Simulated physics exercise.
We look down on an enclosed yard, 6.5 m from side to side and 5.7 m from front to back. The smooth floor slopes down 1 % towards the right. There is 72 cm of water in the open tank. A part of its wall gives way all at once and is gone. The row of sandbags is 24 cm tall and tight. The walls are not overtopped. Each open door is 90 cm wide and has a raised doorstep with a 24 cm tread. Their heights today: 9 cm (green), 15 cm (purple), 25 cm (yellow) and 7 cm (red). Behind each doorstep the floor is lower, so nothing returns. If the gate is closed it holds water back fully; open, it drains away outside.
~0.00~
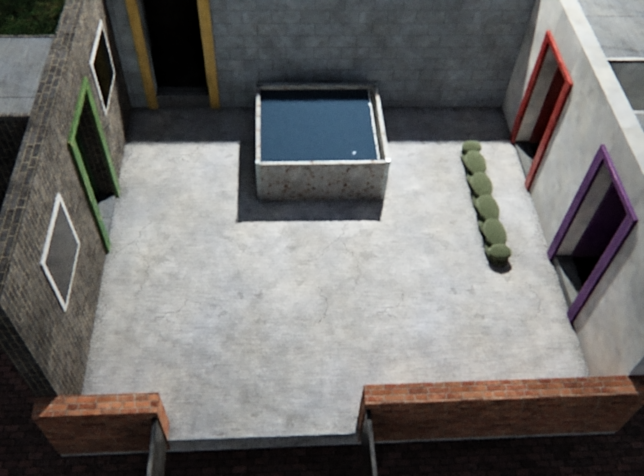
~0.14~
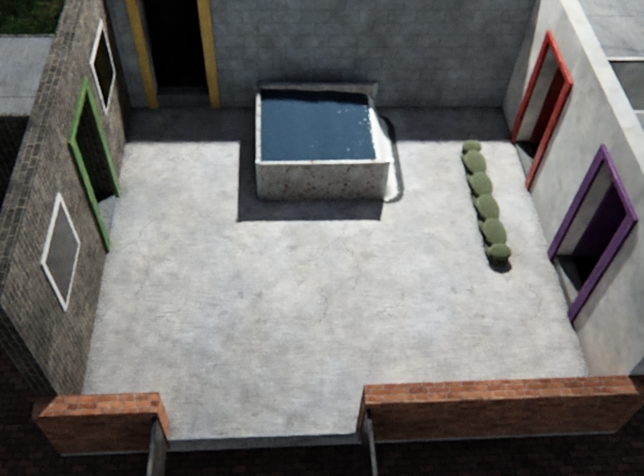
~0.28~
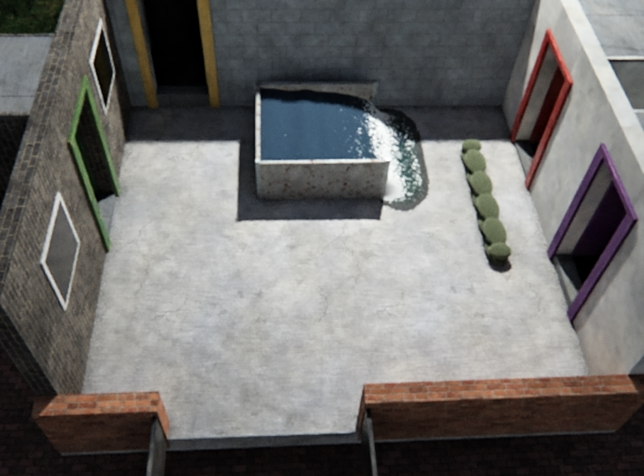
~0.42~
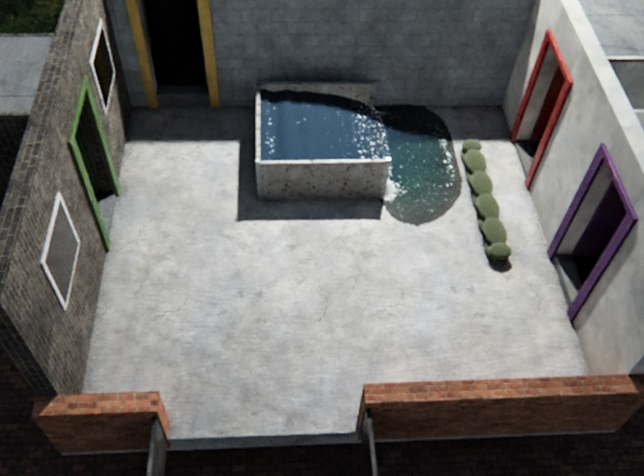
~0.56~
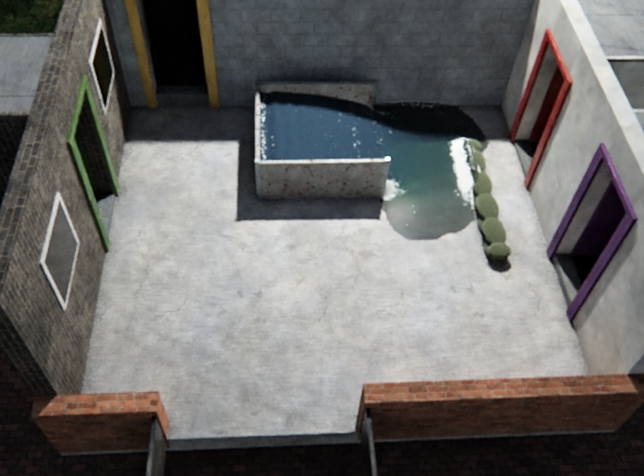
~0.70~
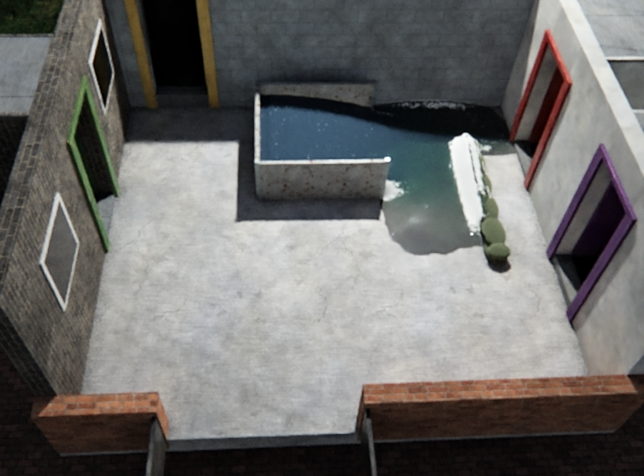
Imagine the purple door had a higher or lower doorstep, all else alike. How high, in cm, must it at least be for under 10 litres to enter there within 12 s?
It would have to be roughly 10.5 cm high.
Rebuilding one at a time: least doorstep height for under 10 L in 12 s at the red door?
Roughly 25 cm at red.
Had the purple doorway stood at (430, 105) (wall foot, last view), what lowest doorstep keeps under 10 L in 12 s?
About 26 cm.
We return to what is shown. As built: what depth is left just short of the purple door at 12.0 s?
Some 7.5 cm.
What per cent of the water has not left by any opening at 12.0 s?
Roughly 82 in a hundred.
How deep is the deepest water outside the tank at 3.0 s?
Roughly 29 cm.
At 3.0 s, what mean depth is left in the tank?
Some 12 cm.
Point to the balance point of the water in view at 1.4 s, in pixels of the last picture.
At about (393, 159).
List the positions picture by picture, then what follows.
In the first frame, the open tank at (320, 125) is whole and still, 72 cm deep; the purple door at (585, 244) is dry.
In the second frame, the gap is at (376, 147), the front 0.3 m out at (389, 129); the back of the open tank holds 72 cm.
In the third frame, water pours out at (376, 147) and has run 0.7 m, to (422, 191); about 13 cm deep outside, 72 cm at the back.
In the fourth frame, the front is at (456, 177), 1.3 m from the gap at (376, 148); 2.9 m2 of floor is wet, 67 cm left at the back.
In the fifth frame, water pours out at (375, 148) and has run 1.9 m, to (483, 145); about 10 cm deep outside, 62 cm at the back.
In the sixth frame, the gap is at (375, 149), the front 2.4 m out at (514, 148); the back of the open tank holds 61 cm; 1.3 m in a straight line remain to the purple door at (584, 243).
After 1.4 s water covers 25 % of the floor, deepest (60 cm) near (484, 117); it has not reached the purple door.
After 3.0 s water covers 45 % of the floor, deepest (29 cm) near (499, 131); 16 cm at the purple door, 0 litres in over its 15 cm doorstep.
After 12.0 s water covers 95 % of the floor, deepest (10 cm) near (237, 110); 8 cm at the purple door, 0 litres in over its 15 cm doorstep.
At the purple door as built, the water arrived by 2.0 s and peaked near 16 cm at 3.0 s.
With a doorstep of 9 cm, 18 litres would have come in within the 12 s; with 12.5 cm, 3 litres. So under 10 litres takes about 10.5 cm.
